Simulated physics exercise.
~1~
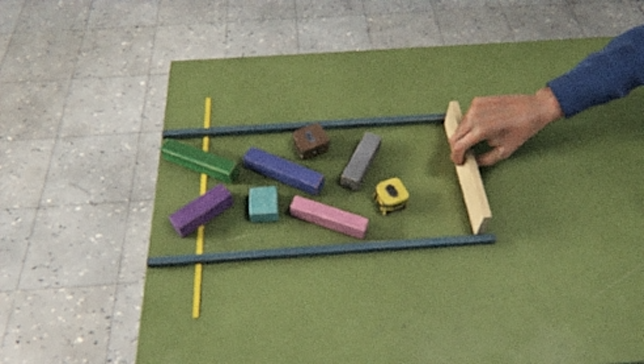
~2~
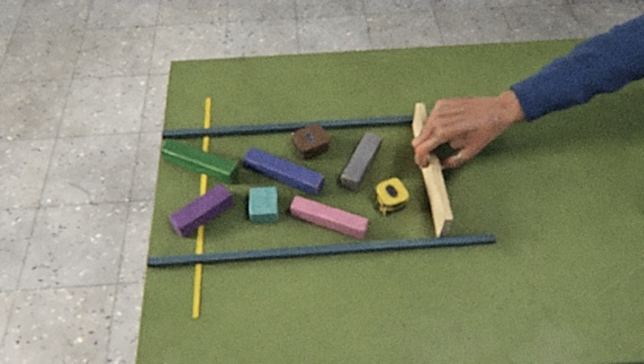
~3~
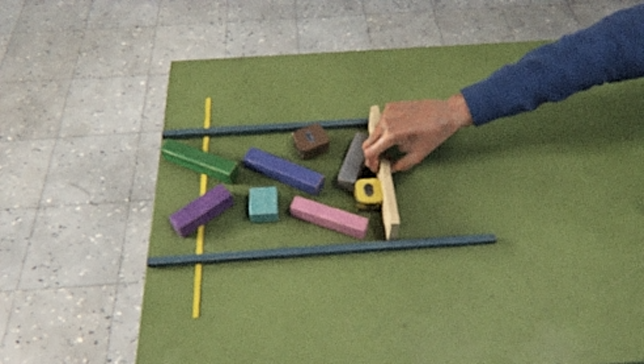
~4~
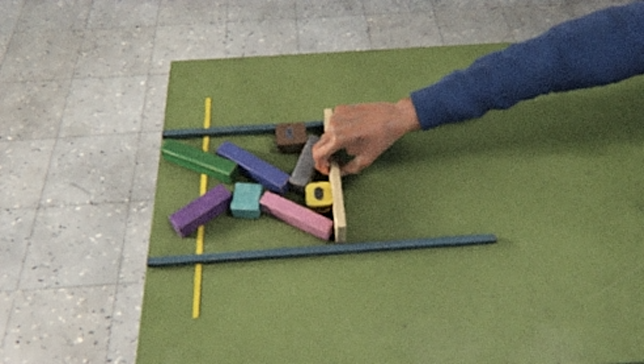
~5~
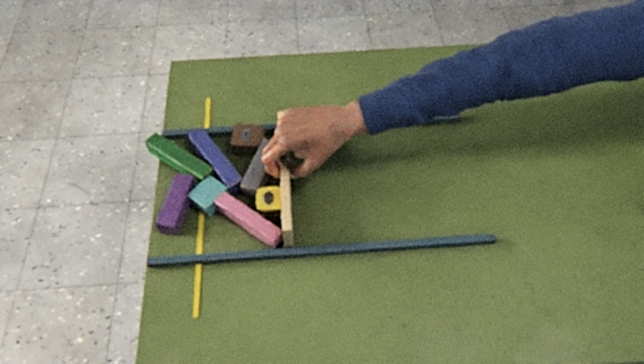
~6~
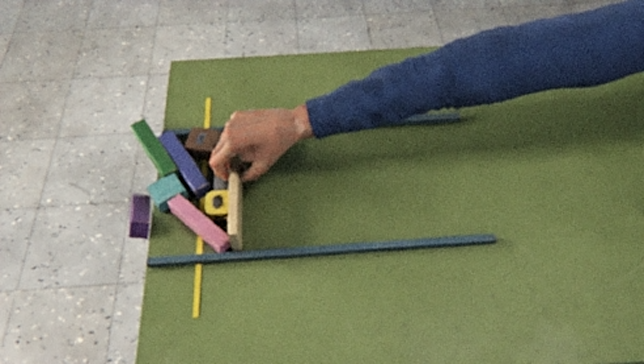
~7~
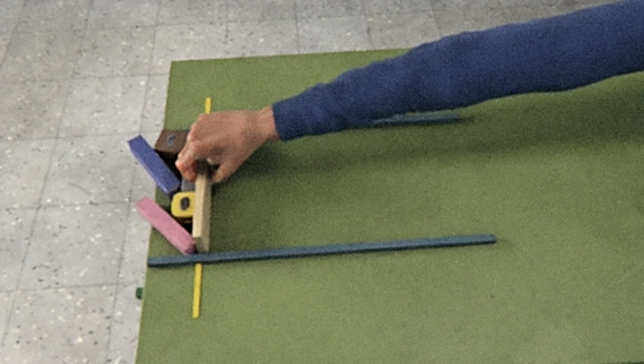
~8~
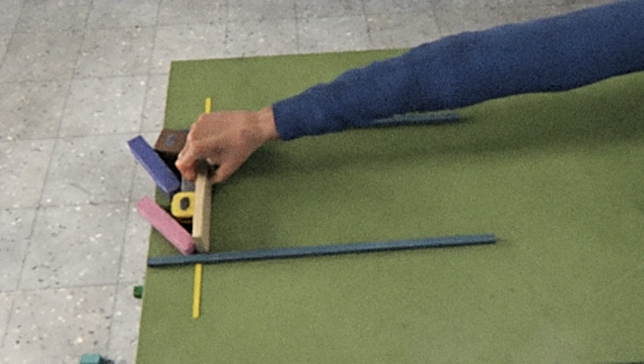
Hand sliding an upright board left between two rails, pushing coloured blocks together until green, purple and turquoise ones drop off the edge.
